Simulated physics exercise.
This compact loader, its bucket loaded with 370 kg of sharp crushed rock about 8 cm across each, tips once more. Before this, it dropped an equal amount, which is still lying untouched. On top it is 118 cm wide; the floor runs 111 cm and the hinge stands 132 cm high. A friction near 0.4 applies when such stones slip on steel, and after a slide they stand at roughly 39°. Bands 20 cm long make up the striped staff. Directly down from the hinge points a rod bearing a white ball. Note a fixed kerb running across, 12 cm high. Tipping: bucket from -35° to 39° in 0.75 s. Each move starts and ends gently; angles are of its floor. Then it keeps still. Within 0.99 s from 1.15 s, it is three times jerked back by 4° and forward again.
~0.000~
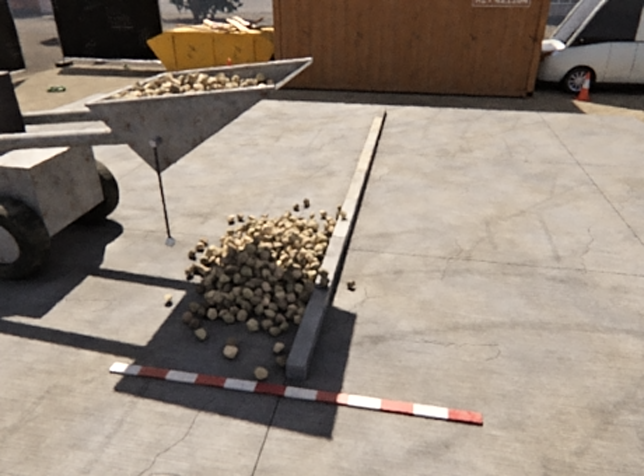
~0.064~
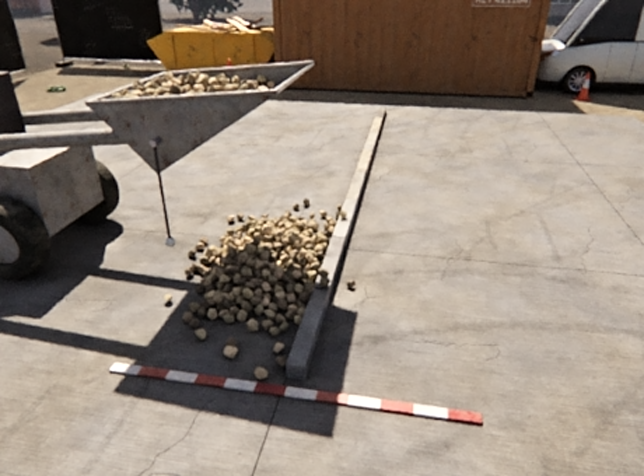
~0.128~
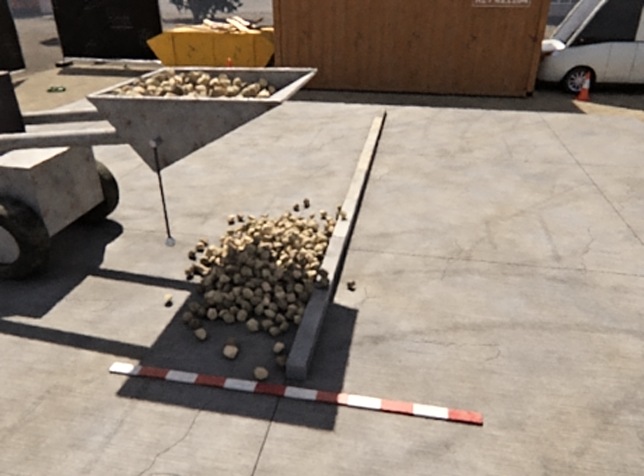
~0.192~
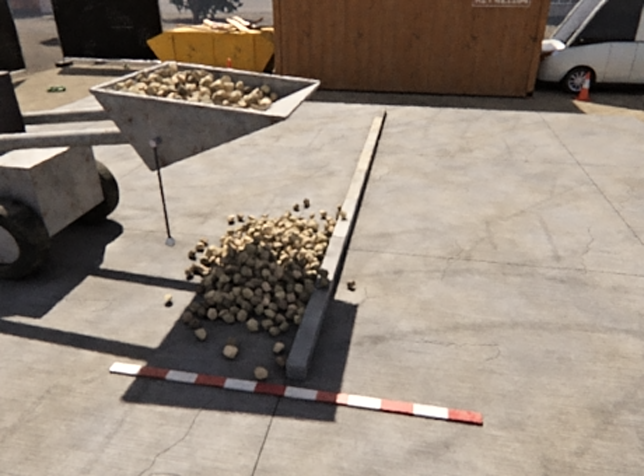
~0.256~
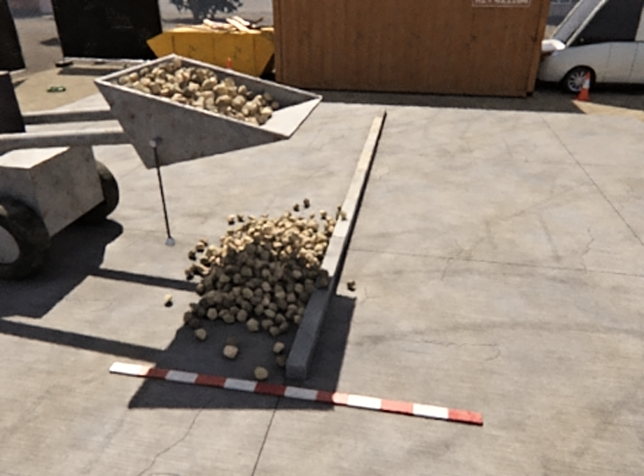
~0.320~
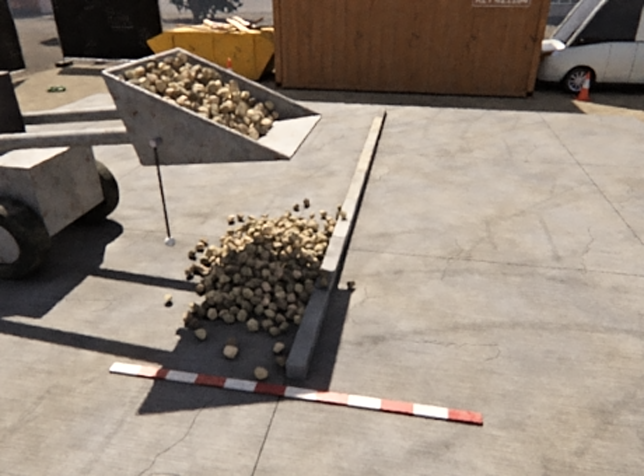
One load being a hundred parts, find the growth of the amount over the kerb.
A growth of about 52 parts in a hundred.
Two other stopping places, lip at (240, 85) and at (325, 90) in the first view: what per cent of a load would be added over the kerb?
Around 20 and 95 percent respectively.
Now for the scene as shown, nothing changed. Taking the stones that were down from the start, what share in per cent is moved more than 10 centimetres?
0 %.
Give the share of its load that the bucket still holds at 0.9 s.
100 % still inside.
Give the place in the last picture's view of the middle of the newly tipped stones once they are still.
(341, 262).
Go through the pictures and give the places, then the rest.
In the first frame, lip at (276, 88), floor tilted -35°, highest stones at (219, 82). The earlier load is highest near (259, 242), 27 cm above ground level, 100 % on this side of the kerb.
In the second frame, lip at (277, 92), floor tilted -33°, highest stones at (215, 81); the stones move at 0.2 m/s on average.
In the third frame, the bucket is at -29°, its lip at (281, 103); the top of the load is at (181, 79); the stones move at 0.3 m/s on average.
In the fourth frame, the bucket is at -23°, its lip at (286, 118); the top of the load is at (163, 75); the stones move at 0.5 m/s on average.
In the fifth frame, the bucket is at -15°, its lip at (289, 138); the top of the load is at (167, 70); the stones move at 0.5 m/s on average.
In the sixth frame, the bucket is at -6°, its lip at (290, 159); the top of the load is at (168, 65); the stones move at 0.6 m/s on average.
After 0.6 s the floor is at 27°; in per cent of one load, 100 in the bucket, 100 on this side of the kerb; the foremost stones are at (326, 266).
After 0.9 s the floor is at 39°; in per cent of one load, 98 in the bucket, 101 on this side of the kerb; the foremost stones are at (326, 266).
After 2.6 s the floor is at 39°; in per cent of one load, 0 in the bucket, 148 on this side of the kerb, 52 over the kerb; the foremost stones are at (465, 286).
After 5.3 s the floor is at 39°; in per cent of one load, 0 in the bucket, 148 on this side of the kerb, 52 over the kerb; the foremost stones are at (465, 286). Net gain over the kerb, 52.
